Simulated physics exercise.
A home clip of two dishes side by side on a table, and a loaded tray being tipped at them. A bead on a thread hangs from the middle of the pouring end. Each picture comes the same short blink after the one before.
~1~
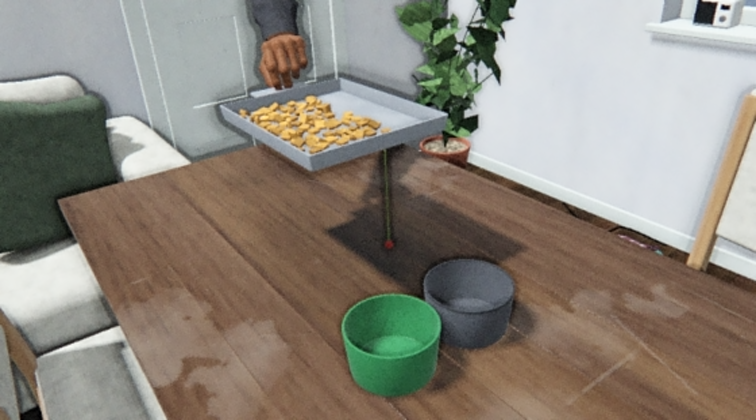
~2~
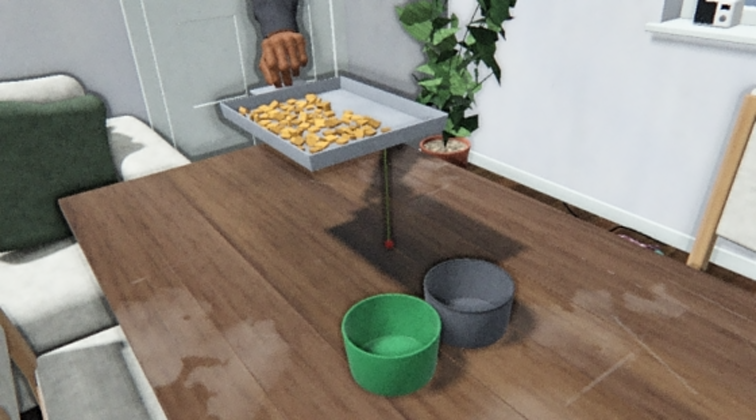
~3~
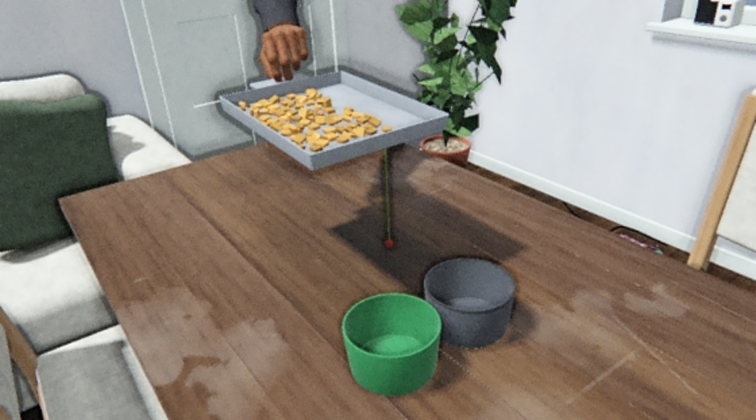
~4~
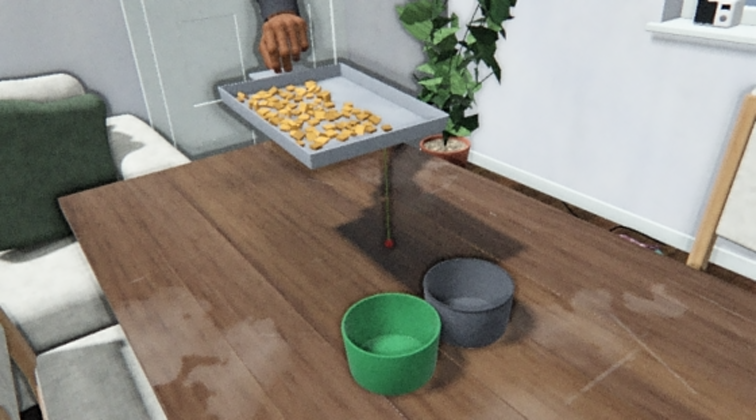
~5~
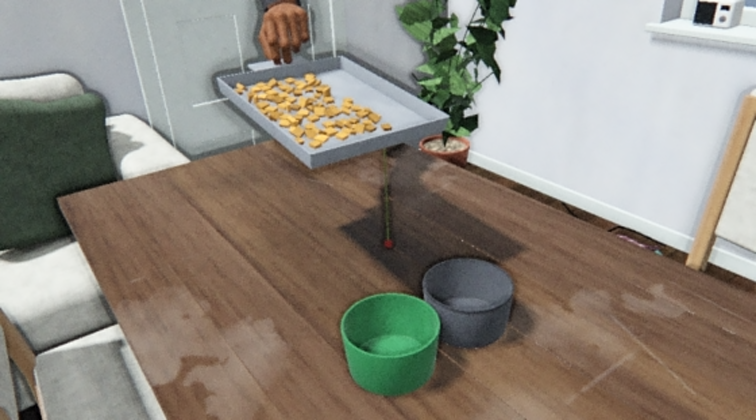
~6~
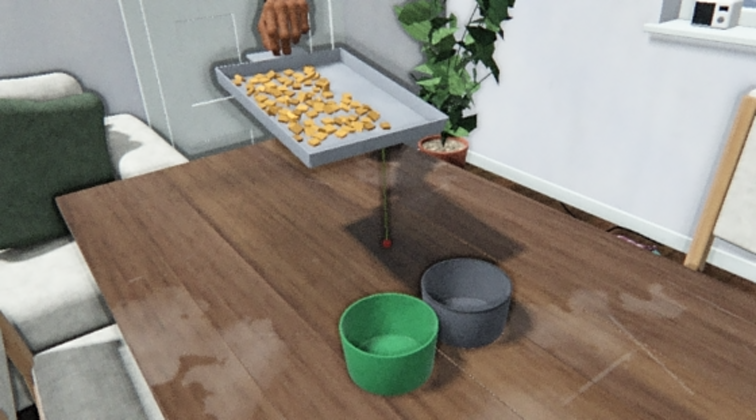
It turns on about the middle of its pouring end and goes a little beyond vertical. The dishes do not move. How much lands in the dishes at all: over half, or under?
The two hold under half of the load.
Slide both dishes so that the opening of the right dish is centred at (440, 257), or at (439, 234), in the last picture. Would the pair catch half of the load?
First most of it, then under half.
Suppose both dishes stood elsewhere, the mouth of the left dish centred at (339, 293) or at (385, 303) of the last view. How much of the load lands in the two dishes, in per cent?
The first gives 60 %, the second 70 %.
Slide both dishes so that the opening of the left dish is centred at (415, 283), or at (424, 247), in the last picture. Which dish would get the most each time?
In turn: The dish on the left; left.
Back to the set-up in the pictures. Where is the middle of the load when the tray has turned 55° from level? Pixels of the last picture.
At about (369, 120).
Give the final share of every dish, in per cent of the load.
Left dish: 10 %, right dish: 10 %.
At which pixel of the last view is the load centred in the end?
At about (433, 302).
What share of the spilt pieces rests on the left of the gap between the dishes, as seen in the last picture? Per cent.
Near 60 %.
Soon, tray tipped steeply; all on the tray.
A while on, tray tipped right over; nearly all on the tray; a stray few in the right dish; a stray few outside both; a stray few in the air.
Towards the end, tray tipped past a quarter turn; a small part in the left dish; a small part in the right dish; most outside both.
Finally, tray tipped past a quarter turn; a small part in the left dish; a small part in the right dish; most outside both.
